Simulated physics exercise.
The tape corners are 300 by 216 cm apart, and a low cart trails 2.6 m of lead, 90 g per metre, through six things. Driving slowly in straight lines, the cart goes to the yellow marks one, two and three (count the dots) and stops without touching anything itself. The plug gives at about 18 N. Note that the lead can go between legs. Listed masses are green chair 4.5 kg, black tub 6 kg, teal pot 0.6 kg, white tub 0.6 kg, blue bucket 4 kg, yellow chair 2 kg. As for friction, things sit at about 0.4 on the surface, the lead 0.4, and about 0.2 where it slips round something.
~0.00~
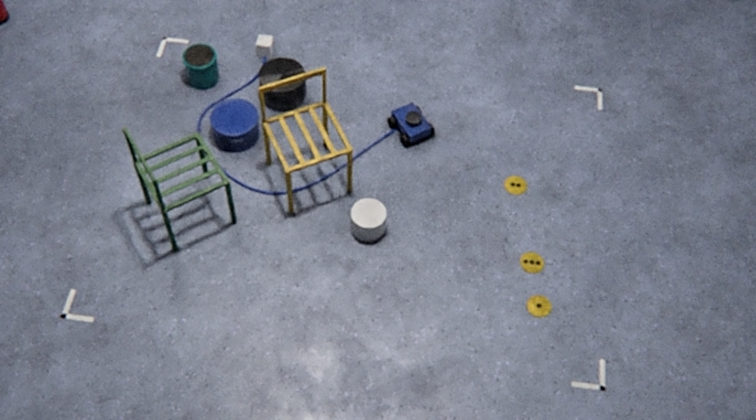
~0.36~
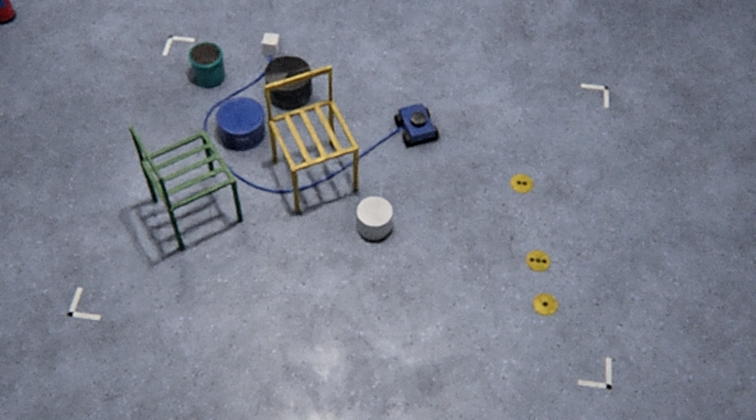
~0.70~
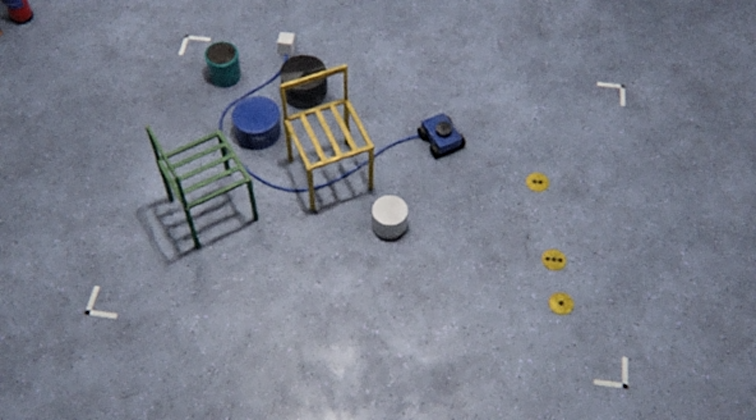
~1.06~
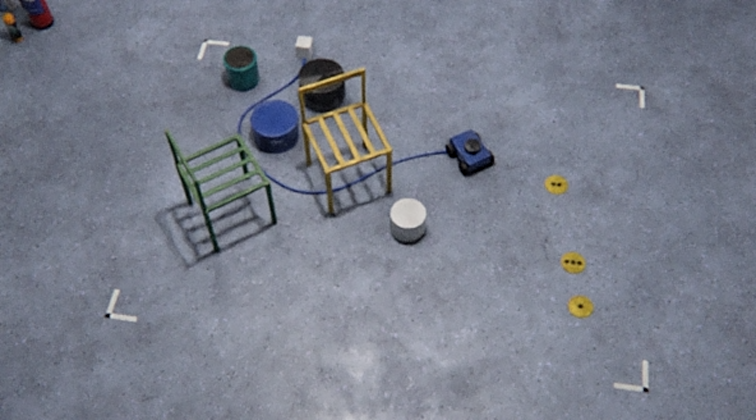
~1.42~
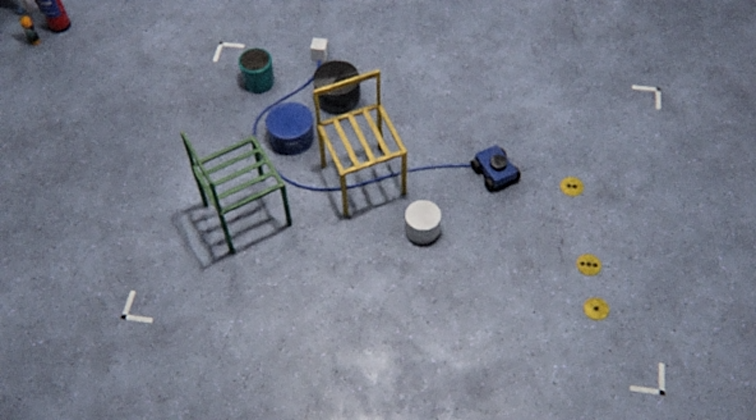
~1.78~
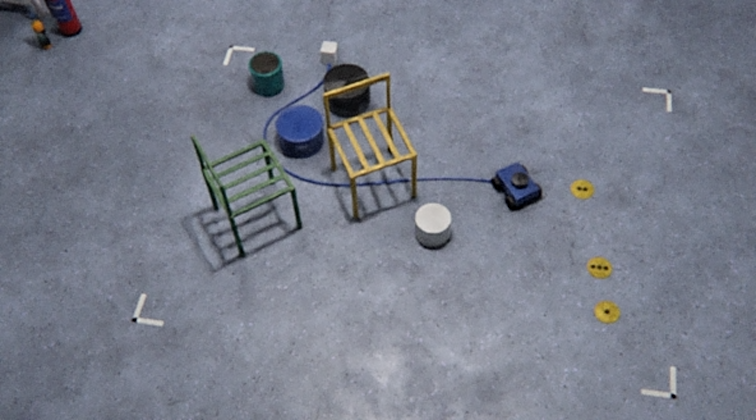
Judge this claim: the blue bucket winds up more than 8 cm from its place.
It is left away from where it started.
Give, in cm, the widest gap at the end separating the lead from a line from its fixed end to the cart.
30 cm.
At 3.5 s, cart at (561, 256), 9 N at the fixed end; blue bucket 12 cm off its start.
At 5.3 s, cart at (600, 273), plug out; blue bucket 25 cm off its start, yellow chair 3 cm off its start.
At 7.1 s, cart at (584, 191), plug out; blue bucket 25 cm off its start at (338, 118), yellow chair 3 cm off its start at (376, 138).
At 8.8 s, cart at (600, 266), plug out; blue bucket 25 cm off its start, yellow chair 3 cm off its start.
At 9.2 s, cart at (600, 266), plug out; blue bucket 25 cm off its start at (338, 118), yellow chair 3 cm off its start at (376, 138).
